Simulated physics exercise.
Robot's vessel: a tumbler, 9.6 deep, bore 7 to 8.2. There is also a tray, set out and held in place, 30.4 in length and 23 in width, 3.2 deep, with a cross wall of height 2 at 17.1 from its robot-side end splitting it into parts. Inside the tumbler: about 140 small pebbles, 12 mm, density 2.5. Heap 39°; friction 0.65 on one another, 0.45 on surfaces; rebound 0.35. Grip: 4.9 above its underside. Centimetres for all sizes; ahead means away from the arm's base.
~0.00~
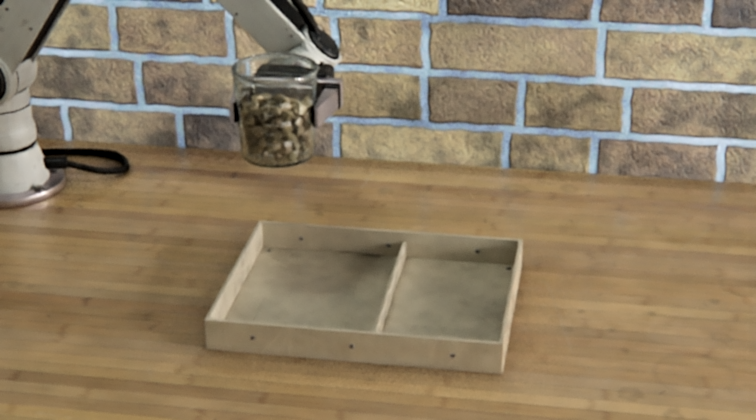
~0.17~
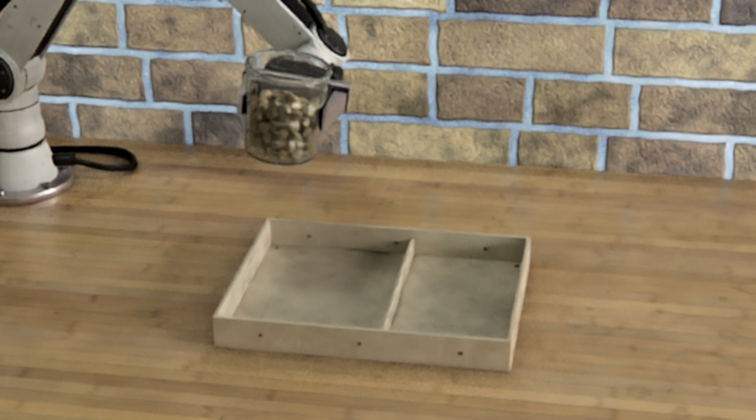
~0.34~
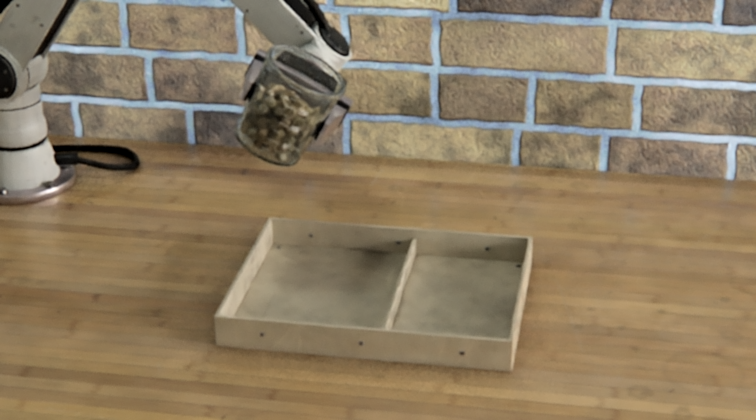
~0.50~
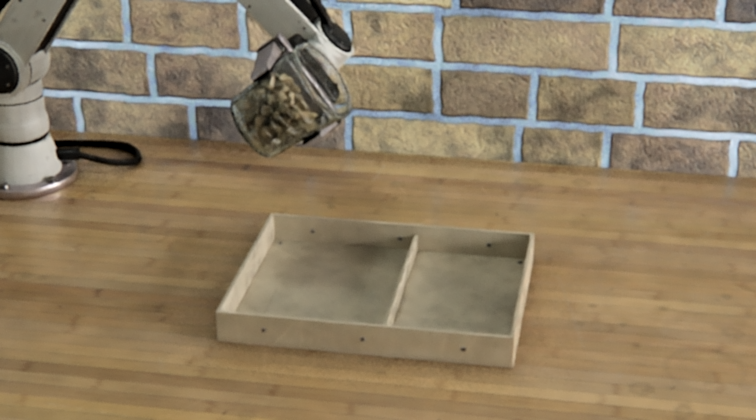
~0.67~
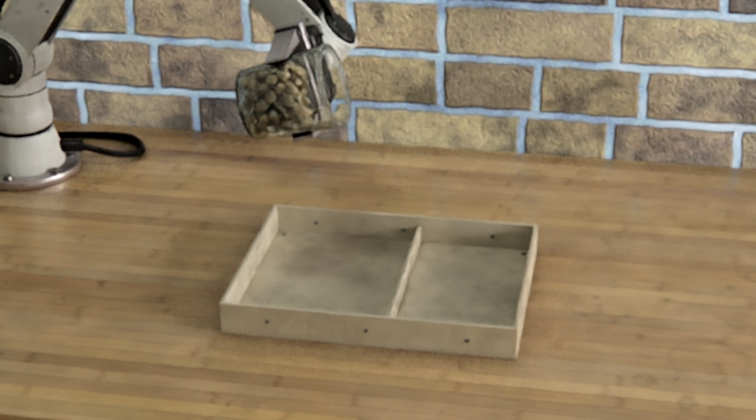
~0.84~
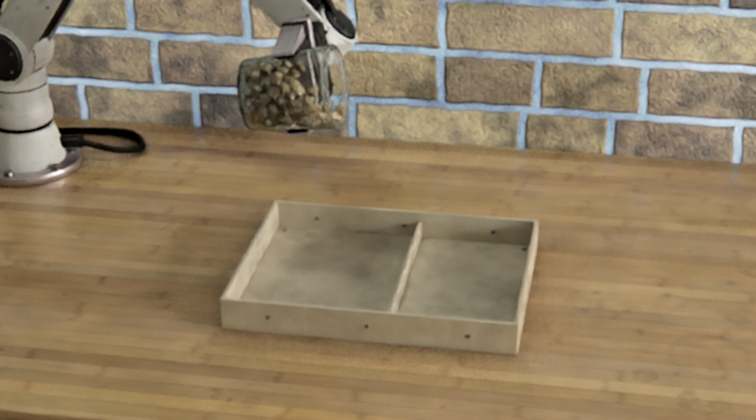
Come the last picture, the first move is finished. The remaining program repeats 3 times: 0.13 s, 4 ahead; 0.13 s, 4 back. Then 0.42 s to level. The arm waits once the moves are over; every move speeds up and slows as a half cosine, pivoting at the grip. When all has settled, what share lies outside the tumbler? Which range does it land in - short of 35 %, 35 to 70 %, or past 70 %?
It lands in the 35 to 70 % range.
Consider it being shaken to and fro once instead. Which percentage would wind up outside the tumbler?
Estimate: Around 25 %.
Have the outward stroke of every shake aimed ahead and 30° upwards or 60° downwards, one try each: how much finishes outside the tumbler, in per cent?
Result: Approx. 75 % and 5 %, one try each.
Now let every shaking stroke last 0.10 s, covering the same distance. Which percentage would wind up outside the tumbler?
In that case about 70 in a hundred.
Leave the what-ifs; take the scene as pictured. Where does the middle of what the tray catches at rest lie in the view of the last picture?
Near pixel (392, 280).
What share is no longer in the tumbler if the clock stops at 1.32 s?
Near 35 in a hundred parts have gone so far.
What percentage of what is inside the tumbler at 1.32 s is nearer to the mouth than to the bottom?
I'd say close to 70 per cent.
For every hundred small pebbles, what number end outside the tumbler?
Around 55 in a hundred.
By 1.32 s, tilted 81° forward, highest piece 23 above the table; 93 in the tumbler, 18 in the far-side part, 15 in the robot-side part, 17 in flight or on a rim.
By 1.80 s, tilted 50° forward, highest piece 24 above the table; 64 in the tumbler, 45 in the robot-side part, 33 in the far-side part, 1 in flight or on a rim.
By 2.24 s, level, highest piece 23 above the table; 63 in the tumbler, 46 in the robot-side part, 34 in the far-side part.
By 3.29 s, level, highest piece 23 above the table; 63 in the tumbler, 46 in the robot-side part, 34 in the far-side part.
Final count, 63 in the tumbler, 46 in the robot-side part, 34 in the far-side part. That is 56 % outside the tumbler.
